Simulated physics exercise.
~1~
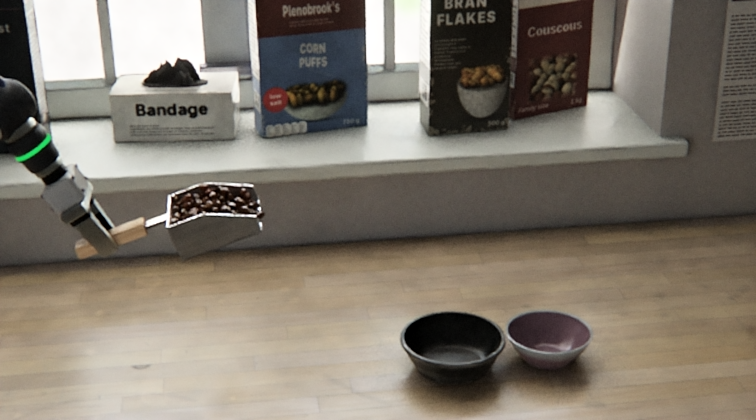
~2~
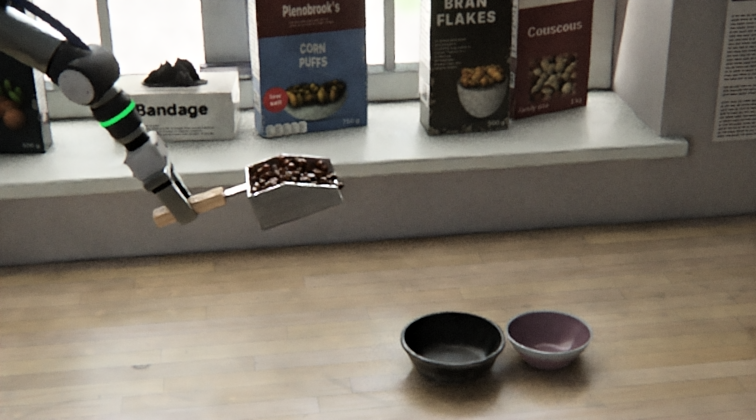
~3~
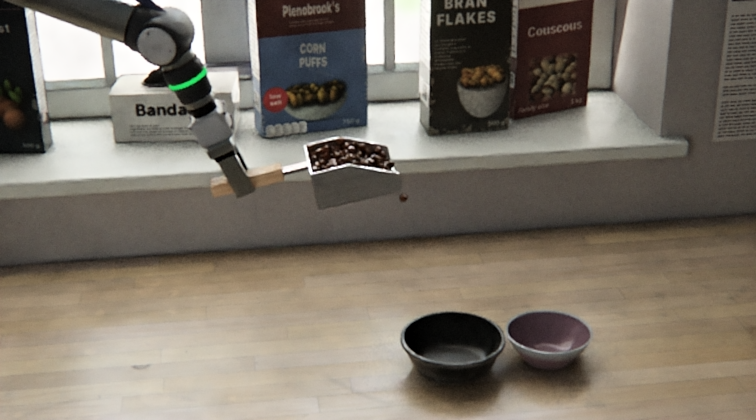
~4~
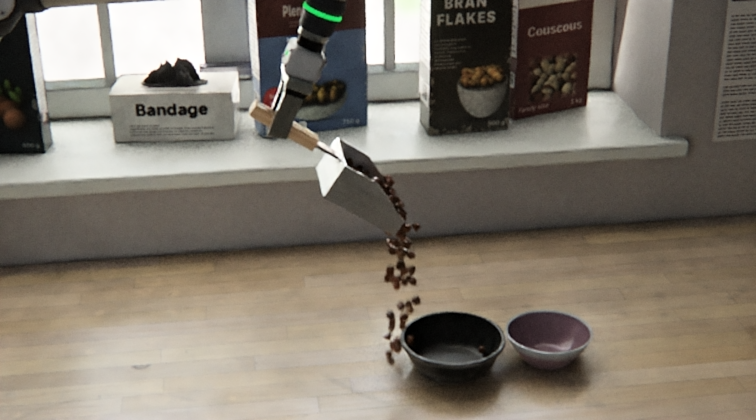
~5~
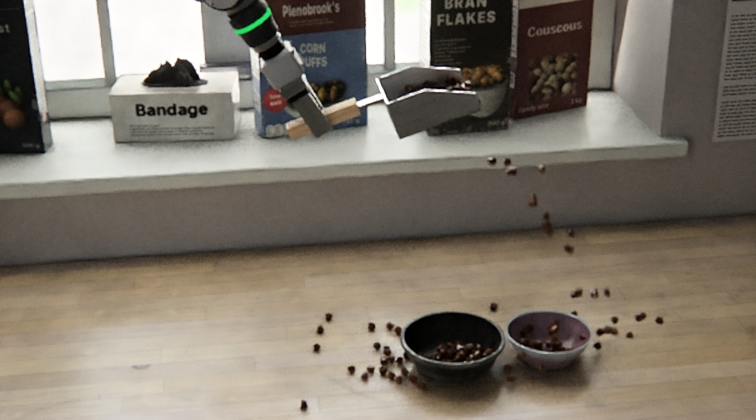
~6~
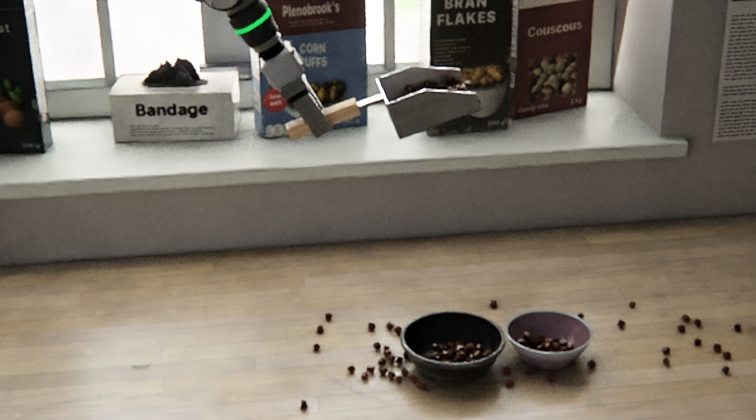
In this clip, a robot arm carries a metal scoop of brown pellets rightward over a wooden counter, tips it toward a black bowl, then swings it up and levels it, leaving pellets in the black and purple bowls, scattered around them, and still in the scoop.
